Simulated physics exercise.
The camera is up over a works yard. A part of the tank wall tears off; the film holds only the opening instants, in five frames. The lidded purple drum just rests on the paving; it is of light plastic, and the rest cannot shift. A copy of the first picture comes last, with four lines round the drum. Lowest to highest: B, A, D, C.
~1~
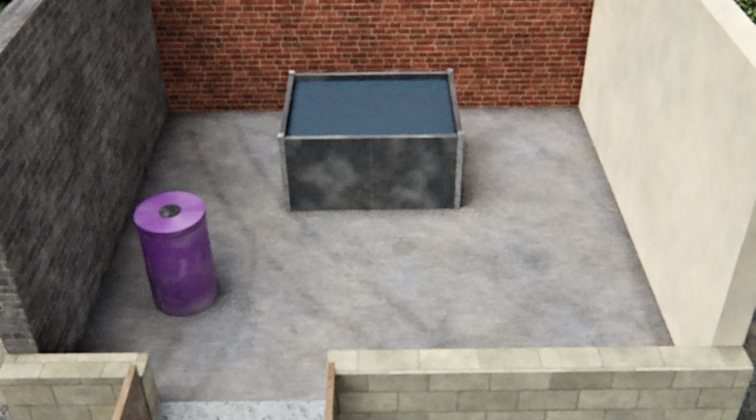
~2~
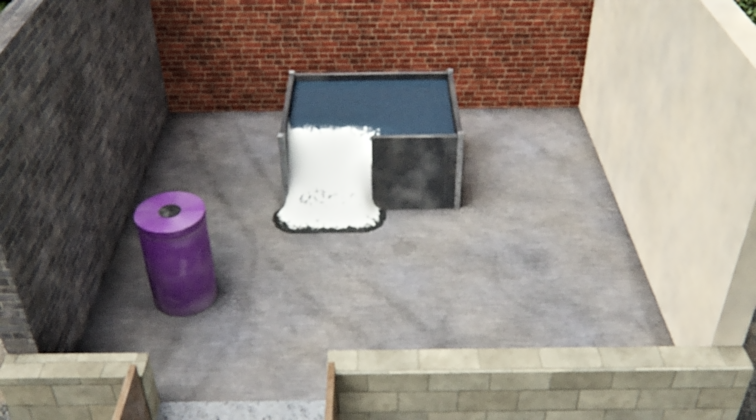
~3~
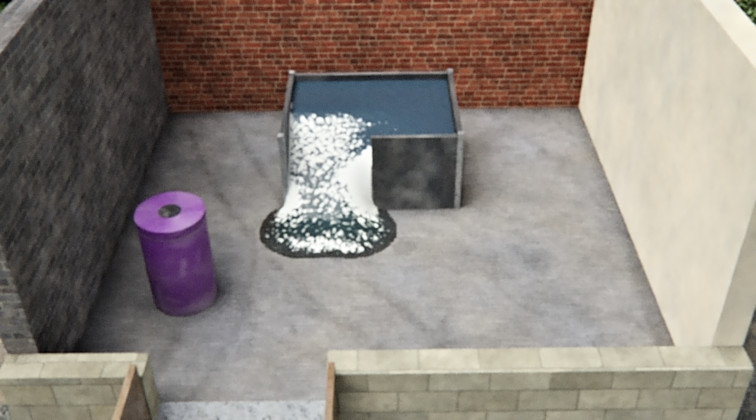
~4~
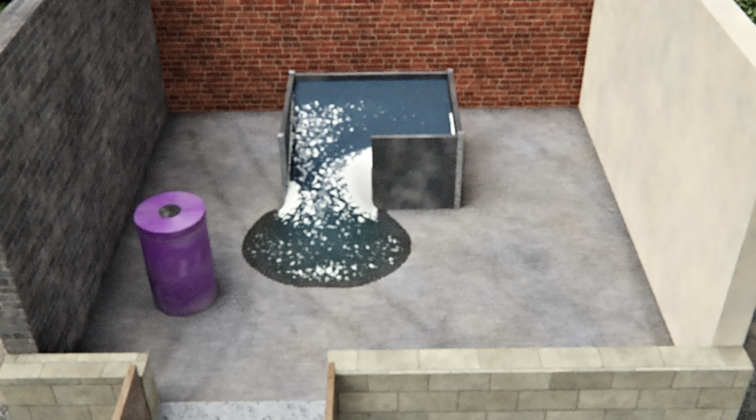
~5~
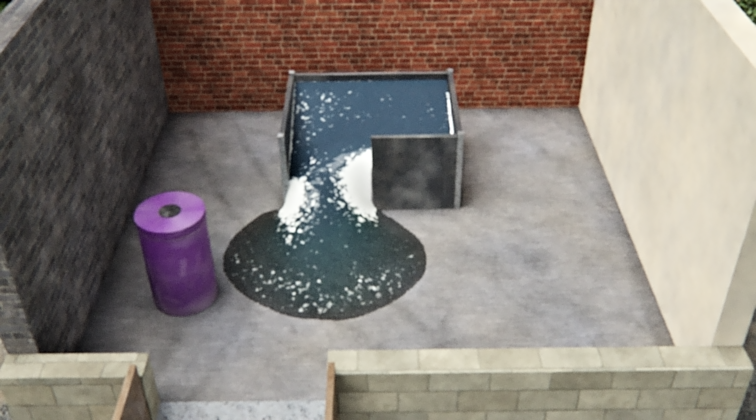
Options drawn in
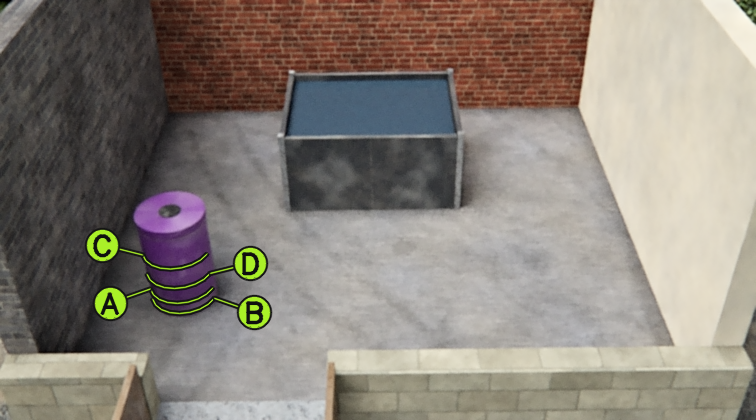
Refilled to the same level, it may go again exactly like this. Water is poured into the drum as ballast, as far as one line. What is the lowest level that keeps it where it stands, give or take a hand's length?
Take D.
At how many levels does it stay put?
Two of the four.
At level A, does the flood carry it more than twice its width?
No.
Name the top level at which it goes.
A.
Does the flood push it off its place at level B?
Yes, it does.
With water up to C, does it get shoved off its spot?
No.
In lime, A at (177, 303); B at (179, 313); C at (170, 269); D at (174, 288); from the bottom up B, A, D, C.
If A is chosen, it is pushed about its own width away.
If B is chosen, it is washed out through the gate.
If C is chosen, it does not move.
If D is chosen, it shifts by a finger or two and stays.
